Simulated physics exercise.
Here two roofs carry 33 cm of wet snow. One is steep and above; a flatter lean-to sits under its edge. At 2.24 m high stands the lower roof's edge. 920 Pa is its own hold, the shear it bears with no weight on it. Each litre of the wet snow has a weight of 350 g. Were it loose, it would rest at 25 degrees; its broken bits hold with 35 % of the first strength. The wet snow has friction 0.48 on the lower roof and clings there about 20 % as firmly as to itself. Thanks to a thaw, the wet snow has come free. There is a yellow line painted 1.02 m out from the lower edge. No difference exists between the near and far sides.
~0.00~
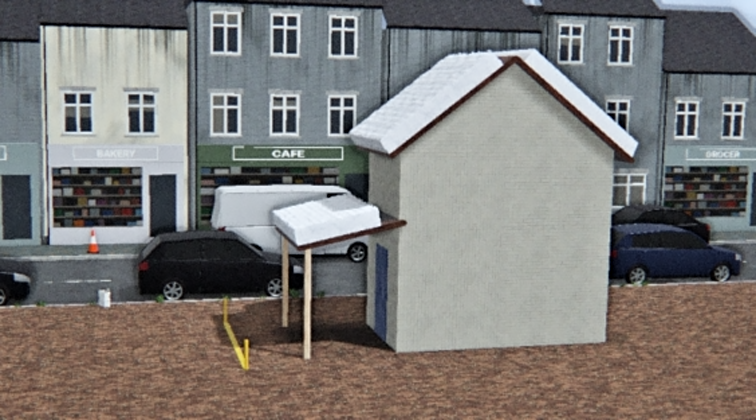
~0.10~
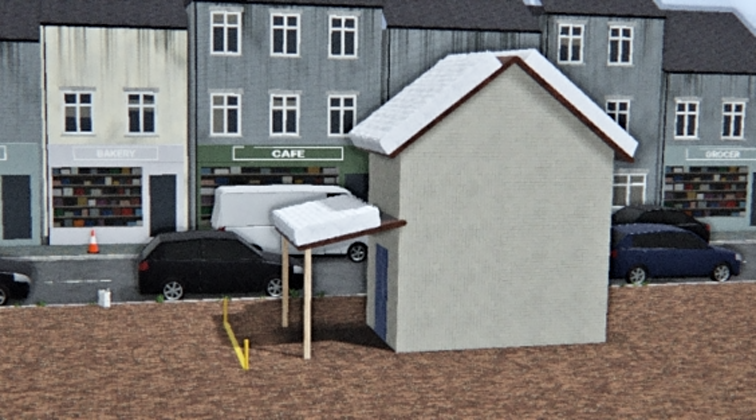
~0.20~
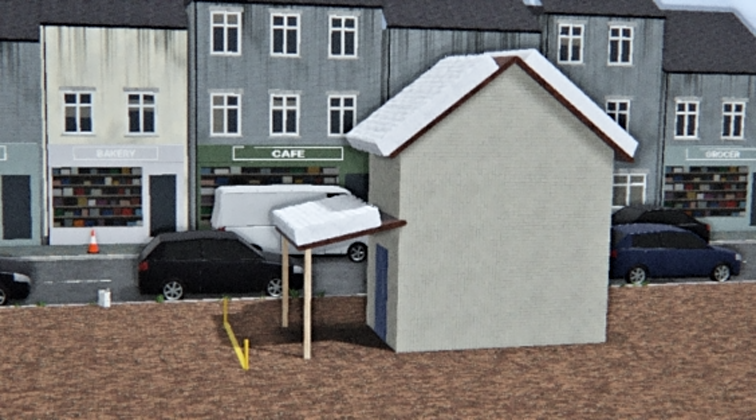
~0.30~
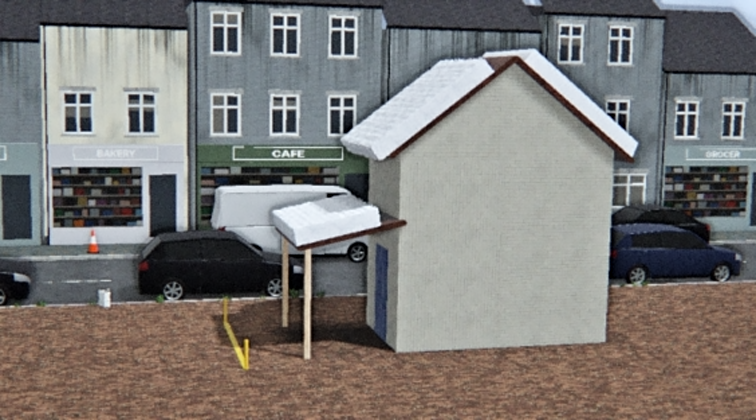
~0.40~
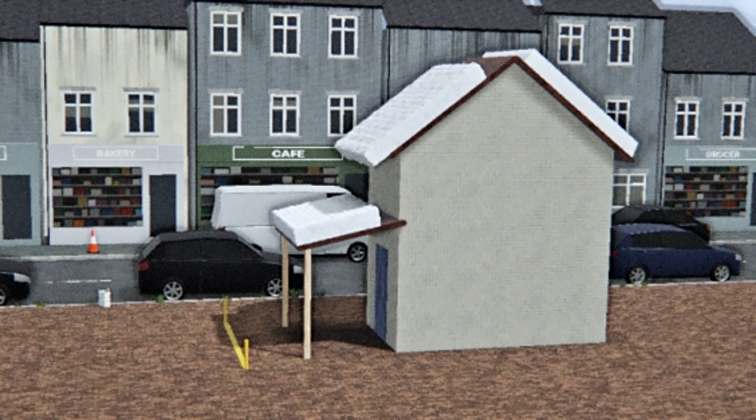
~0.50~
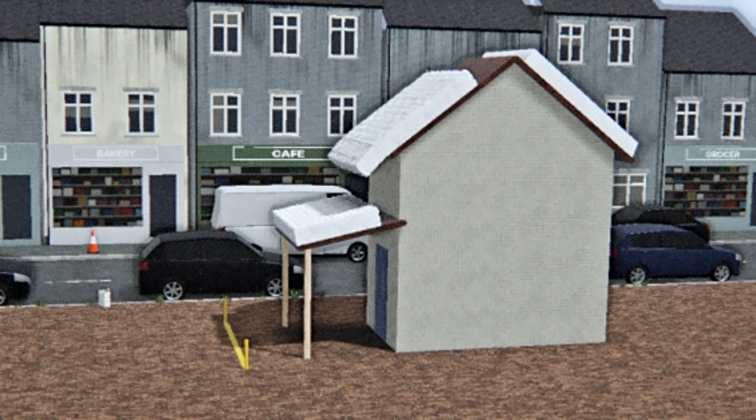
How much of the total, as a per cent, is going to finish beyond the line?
I would expect close to 58 percent of the snow beyond the line.
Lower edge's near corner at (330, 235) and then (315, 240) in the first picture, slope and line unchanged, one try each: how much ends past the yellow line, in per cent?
First 45 per cent, second 60 per cent.
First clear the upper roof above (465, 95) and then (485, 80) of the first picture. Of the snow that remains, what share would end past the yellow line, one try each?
40 %, then 50 %.
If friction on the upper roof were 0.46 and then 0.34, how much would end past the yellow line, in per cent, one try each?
Respectively near 30 % and near 45 %.
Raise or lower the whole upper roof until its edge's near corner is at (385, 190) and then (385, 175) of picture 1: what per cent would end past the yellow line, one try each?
In that order: 30 %, 45 %.
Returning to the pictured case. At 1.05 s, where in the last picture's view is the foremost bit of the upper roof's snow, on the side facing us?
(292, 219) or thereabouts.
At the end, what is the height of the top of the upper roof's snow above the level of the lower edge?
It ends up some 0.7 m higher than the lower edge.
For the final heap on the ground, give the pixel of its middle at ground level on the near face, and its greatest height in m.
The heap centres close to (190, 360) and stands about 0.4 m tall.
After 1.05 s, none is below the lower edge and 0 % is past the line.
After 1.70 s, 50 % is below the lower edge and 42 % is past the line.
After 2.35 s, 70 % is below the lower edge and 58 % is past the line.
After 3.00 s, 70 % is below the lower edge and 58 % is past the line.
After 3.30 s, 71 % is below the lower edge and 58 % is past the line.
